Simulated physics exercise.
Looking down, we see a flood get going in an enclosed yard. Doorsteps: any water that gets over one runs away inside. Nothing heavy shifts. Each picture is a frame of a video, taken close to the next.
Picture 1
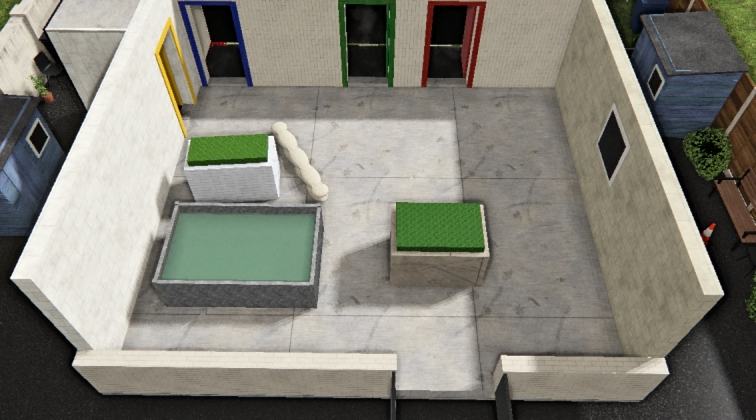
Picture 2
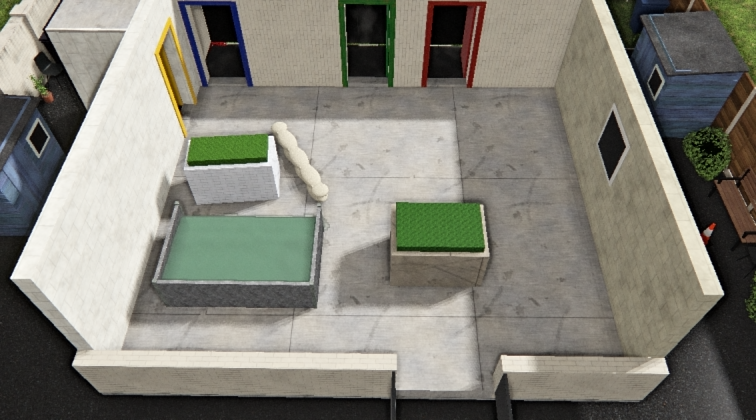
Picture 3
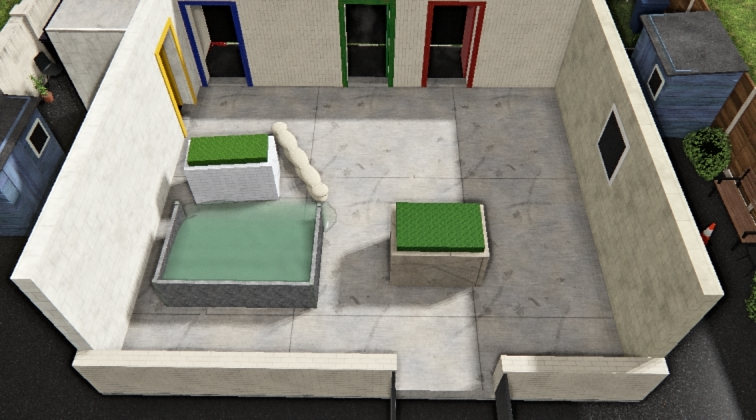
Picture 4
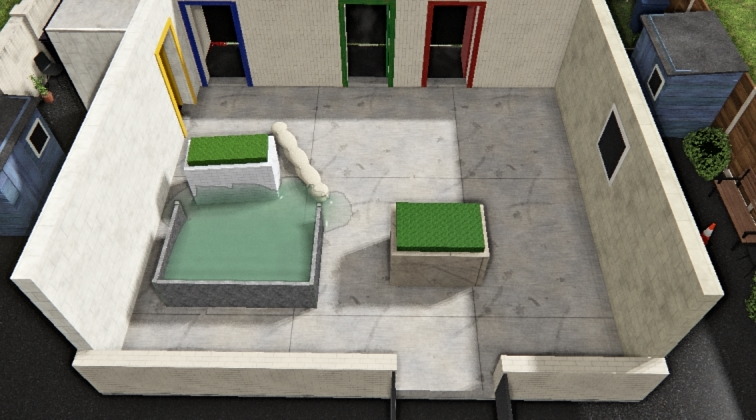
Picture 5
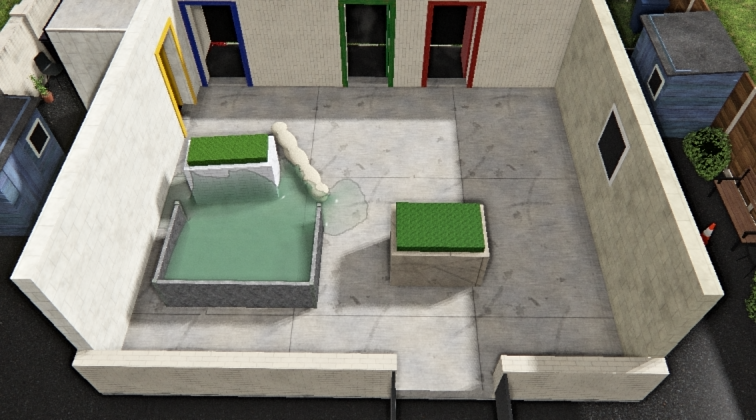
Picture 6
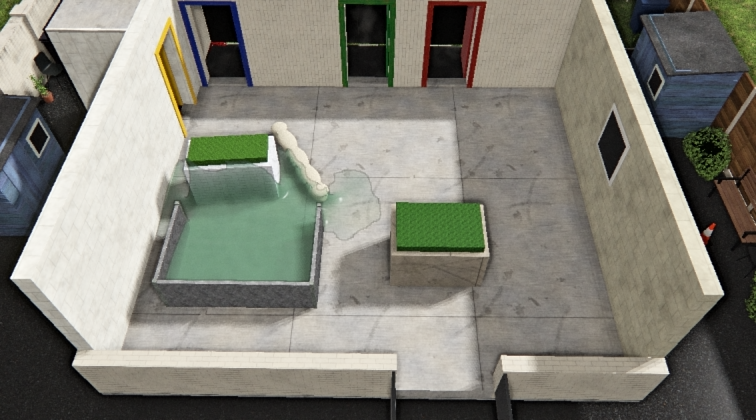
A walled yard held a gray tank of still green water until its far side opened, and water poured out around the white grass-topped block and spread past the lumpy pale barrier onto the floor.
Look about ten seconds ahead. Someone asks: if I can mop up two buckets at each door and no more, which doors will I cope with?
Yellow door: Over the line on that one, red door: Not over the line on that one, blue door: Over the line on that one, green door: Not over the line on that one.
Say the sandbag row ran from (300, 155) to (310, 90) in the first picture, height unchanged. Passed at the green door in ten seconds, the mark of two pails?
Green door: Exceeds the limit.
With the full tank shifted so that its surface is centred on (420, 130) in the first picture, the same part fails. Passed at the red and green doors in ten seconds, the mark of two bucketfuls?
For the red door the answer is yes, past it, for the green door it is yes, past it.
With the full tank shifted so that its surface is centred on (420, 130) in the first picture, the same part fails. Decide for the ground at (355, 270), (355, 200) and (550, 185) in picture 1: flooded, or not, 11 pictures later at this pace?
Check in sequence: Still parched, still parched, still parched.
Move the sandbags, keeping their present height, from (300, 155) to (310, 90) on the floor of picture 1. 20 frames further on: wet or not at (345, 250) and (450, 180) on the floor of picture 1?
Point 1: Not wet; point 2: Swamped.
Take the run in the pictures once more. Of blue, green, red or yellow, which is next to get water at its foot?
The yellow one, before the others.
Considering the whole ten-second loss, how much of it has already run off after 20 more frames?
Note - share reached: 40 %.
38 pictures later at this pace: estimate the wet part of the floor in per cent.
About 80 percent.
A moment on, water covers 20 % of the floor; the yellow door wet at the sill, nothing in, the red door not reached, the blue door not reached, the green door not reached.
Next, water covers 40 % of the floor; the yellow door under two buckets in, the red door not reached, the blue door wet at the sill, nothing in, the green door not reached.
Then, water covers 60 % of the floor; the yellow door over two buckets in, the red door wet at the sill, nothing in, the blue door far over two buckets in, the green door wet at the sill, nothing in.
Later, water covers 80 % of the floor; the yellow door over two buckets in, the red door wet at the sill, nothing in, the blue door far over two buckets in, the green door wet at the sill, nothing in.
In the end, water covers 95 % of the floor; the yellow door far over two buckets in, the red door wet at the sill, nothing in, the blue door far over two buckets in, the green door wet at the sill, nothing in.
